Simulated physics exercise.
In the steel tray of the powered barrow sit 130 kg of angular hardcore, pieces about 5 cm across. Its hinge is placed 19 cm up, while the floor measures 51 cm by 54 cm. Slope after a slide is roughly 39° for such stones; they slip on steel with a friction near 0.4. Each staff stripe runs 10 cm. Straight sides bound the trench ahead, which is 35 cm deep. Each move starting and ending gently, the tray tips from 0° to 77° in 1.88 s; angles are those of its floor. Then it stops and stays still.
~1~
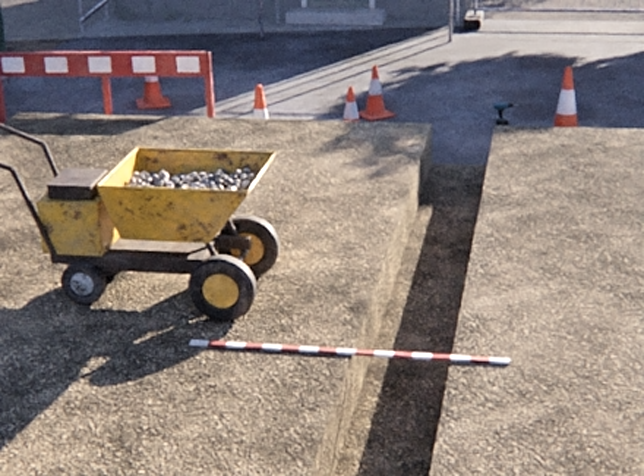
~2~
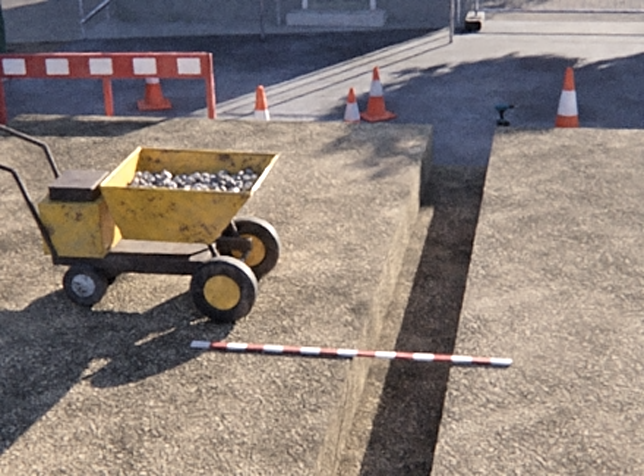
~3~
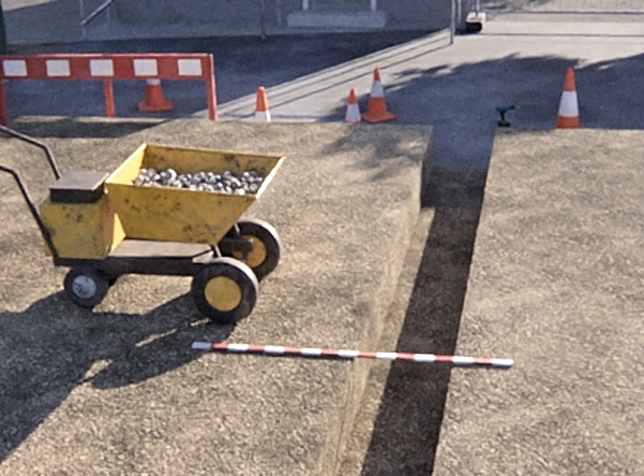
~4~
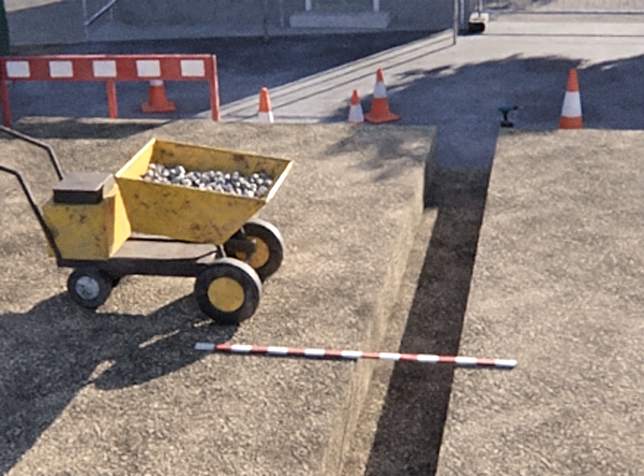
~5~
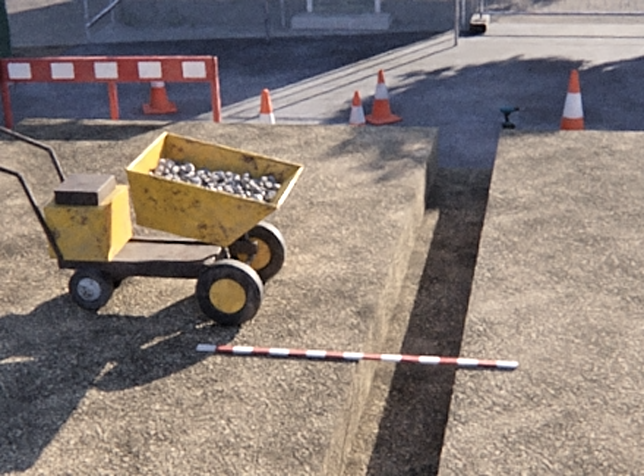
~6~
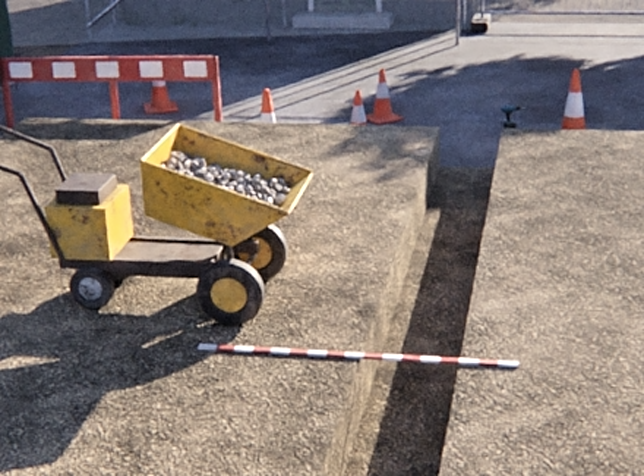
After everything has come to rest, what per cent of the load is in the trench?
I would say 66 percent.
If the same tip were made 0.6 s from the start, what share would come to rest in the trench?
Near 80 per cent.
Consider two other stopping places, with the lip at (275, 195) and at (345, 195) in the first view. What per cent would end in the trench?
I'd expect some 100 per cent, then some 70.
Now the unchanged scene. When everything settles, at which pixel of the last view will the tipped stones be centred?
(406, 354).
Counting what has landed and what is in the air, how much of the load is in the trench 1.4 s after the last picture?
About 20 per cent by then.
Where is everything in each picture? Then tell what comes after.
In the first picture, the tray is at 0°, its lip at (248, 193); the top of the load is at (197, 178).
In the second picture, the tray is at 1°, its lip at (251, 194); the top of the load is at (182, 177).
The third picture shows lip at (257, 197), floor tilted 3°, highest stones at (181, 176).
The fourth picture shows lip at (267, 201), floor tilted 7°, highest stones at (173, 172).
In the fifth picture, the tray is at 12°, its lip at (277, 207); the top of the load is at (167, 167).
In the sixth picture, the tray is at 19°, its lip at (289, 213); the top of the load is at (178, 160).
Then, 0.8 s after the last picture the floor is at 65°, 100 % in the tray; the foremost stones are at (344, 251).
Then, 1.4 s after the last picture the floor is at 77°, 63 % in the tray, 15 % short of the trench, 22 % in the trench; the foremost stones are at (454, 364).
Then, 1.7 s after the last picture the floor is at 77°, 34 % in the tray, 19 % short of the trench, 46 % in the trench; the foremost stones are at (464, 362).
Then, 3.7 s after the last picture the floor is at 77°, 14 % in the tray, 20 % short of the trench, 66 % in the trench; the foremost stones are at (464, 364).
